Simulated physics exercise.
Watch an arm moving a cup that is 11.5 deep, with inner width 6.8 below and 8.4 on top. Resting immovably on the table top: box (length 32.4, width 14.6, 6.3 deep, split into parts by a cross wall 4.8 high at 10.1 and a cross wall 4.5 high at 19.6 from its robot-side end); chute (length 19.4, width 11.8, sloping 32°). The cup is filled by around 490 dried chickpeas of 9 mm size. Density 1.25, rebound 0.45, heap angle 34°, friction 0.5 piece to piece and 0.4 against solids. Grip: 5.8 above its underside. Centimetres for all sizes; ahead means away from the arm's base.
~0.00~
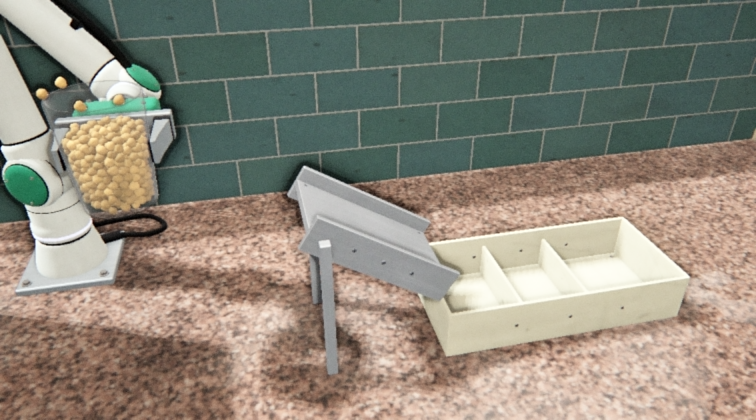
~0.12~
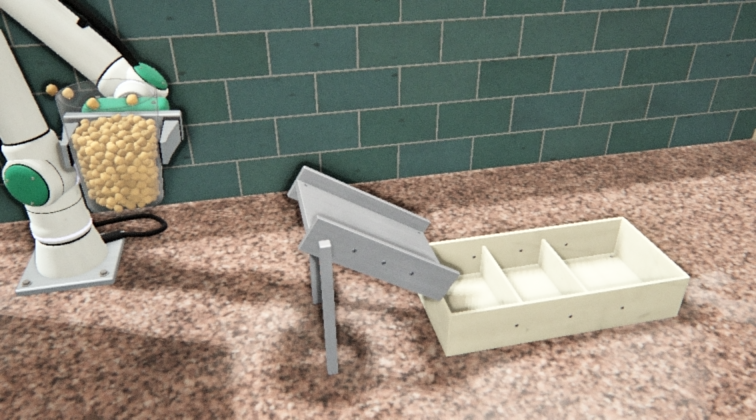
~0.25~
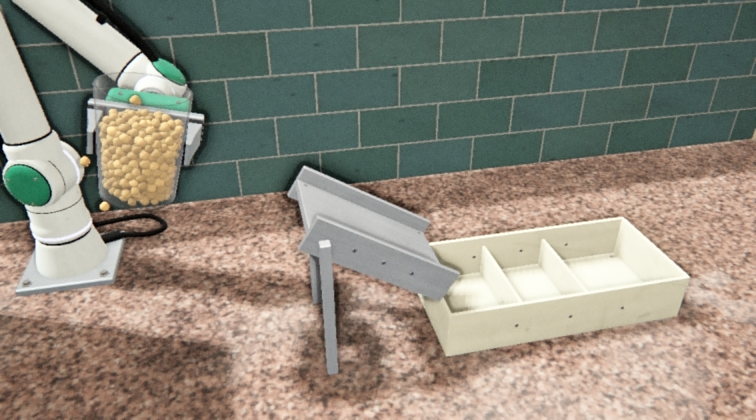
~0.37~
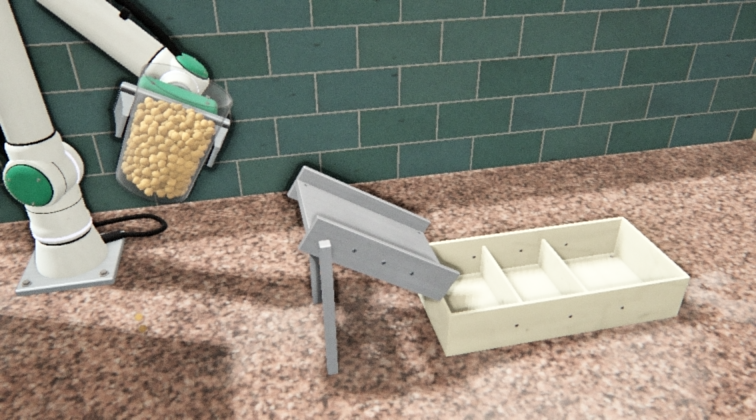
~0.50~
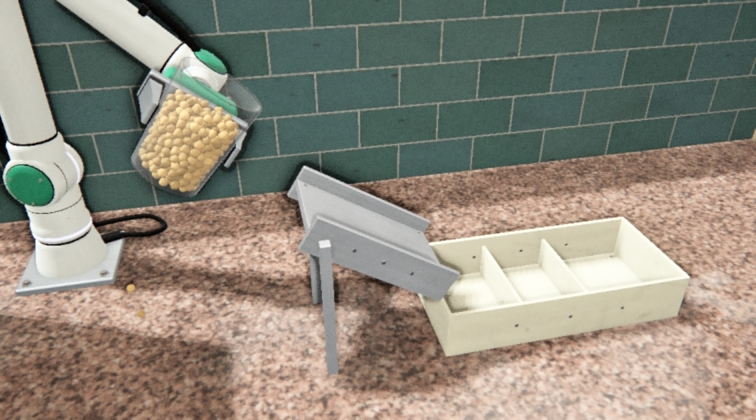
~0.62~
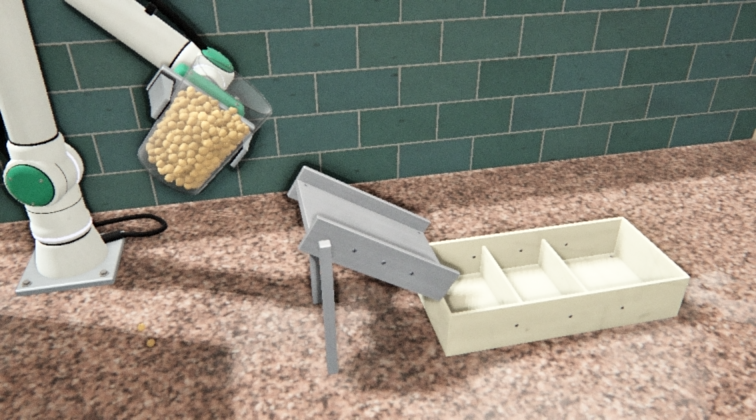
A white and green robot arm moved a clear cup packed with chickpeas to the right and tilted it toward a gray chute beside a divided tray, while a few stray chickpeas dropped onto the counter.
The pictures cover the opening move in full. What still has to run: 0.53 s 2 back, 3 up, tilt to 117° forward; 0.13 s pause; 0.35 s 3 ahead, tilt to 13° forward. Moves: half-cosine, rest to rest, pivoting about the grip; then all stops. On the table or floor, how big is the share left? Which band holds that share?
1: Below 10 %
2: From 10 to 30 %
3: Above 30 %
(3) Above 30 %.
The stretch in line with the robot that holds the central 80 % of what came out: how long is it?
It covers about 30 centimetres.
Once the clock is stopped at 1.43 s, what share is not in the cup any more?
I'd say some 70 percent by then.
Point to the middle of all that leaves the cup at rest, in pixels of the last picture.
(352, 327).
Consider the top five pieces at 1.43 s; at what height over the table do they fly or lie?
About 32 cm.
By 1.02 s, tilted 107° forward, highest piece 37 above the table; 478 in the cup, 2 on the table or floor, 7 on the chute or in flight.
By 1.43 s, tilted 77° forward, highest piece 33 above the table; 211 on the table or floor, 140 in the cup, 136 on the chute or in flight.
By 1.83 s, tilted 13° forward, highest piece 33 above the table; 307 on the table or floor, 125 in the cup, 49 in the robot-side part, 1 in the middle part, 5 on the chute or in flight.
By 2.88 s, tilted 13° forward, highest piece 33 above the table; 309 on the table or floor, 125 in the cup, 52 in the robot-side part, 1 in the middle part.
Final count, 309 on the table or floor, 125 in the cup, 52 in the robot-side part, 1 in the middle part. That is 63 % on the table or floor.
